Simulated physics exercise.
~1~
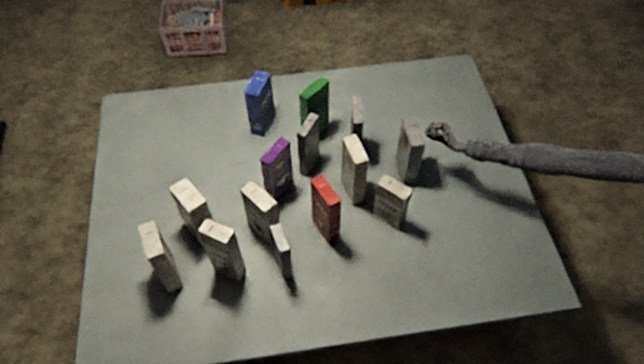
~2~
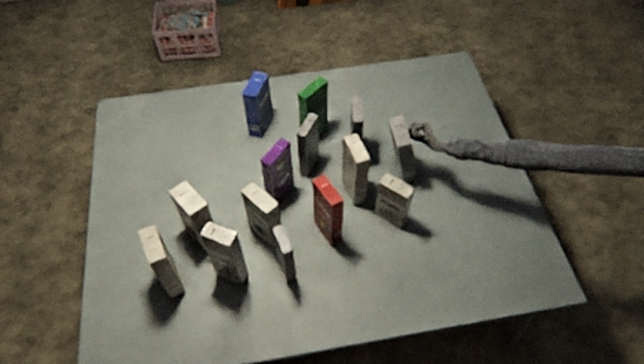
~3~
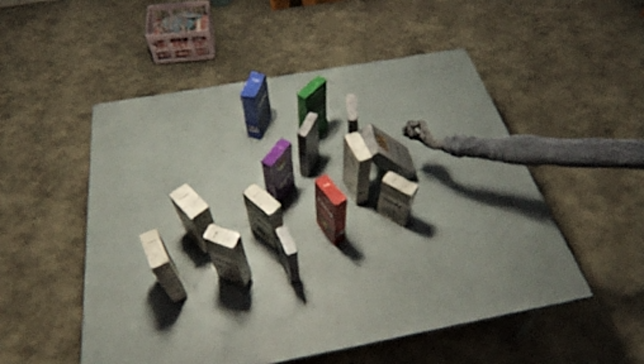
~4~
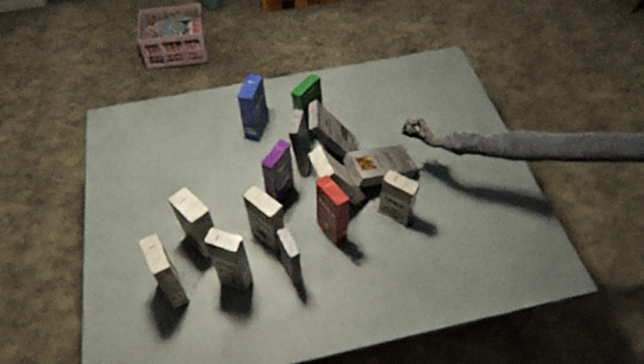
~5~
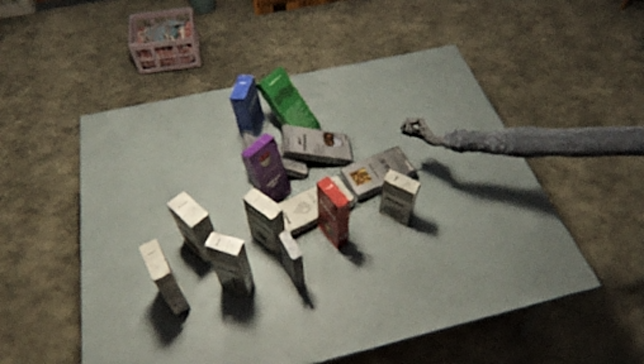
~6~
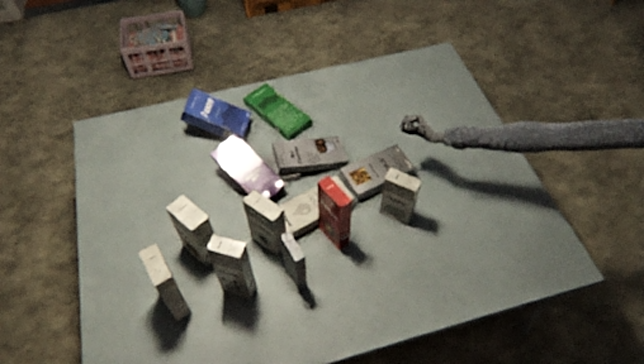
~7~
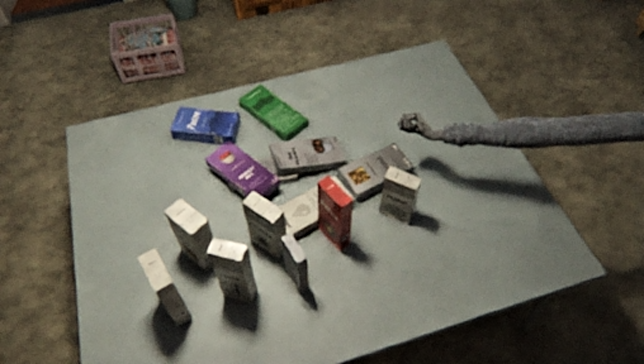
A gray-sleeved arm reaches in from the right and tips a pale box on a large gray table, seen from above, with brown carpet around it and a crate beyond. Upright boxes stand scattered across the tabletop, mostly whitish, with blue and green ones at the back, a purple one near the middle and a red one in front of it. The pushed box topples left into its pale neighbors, which fall in turn. Next the green box tips over, then the purple and blue ones drop flat. The red box and the pale group at front left remain standing.
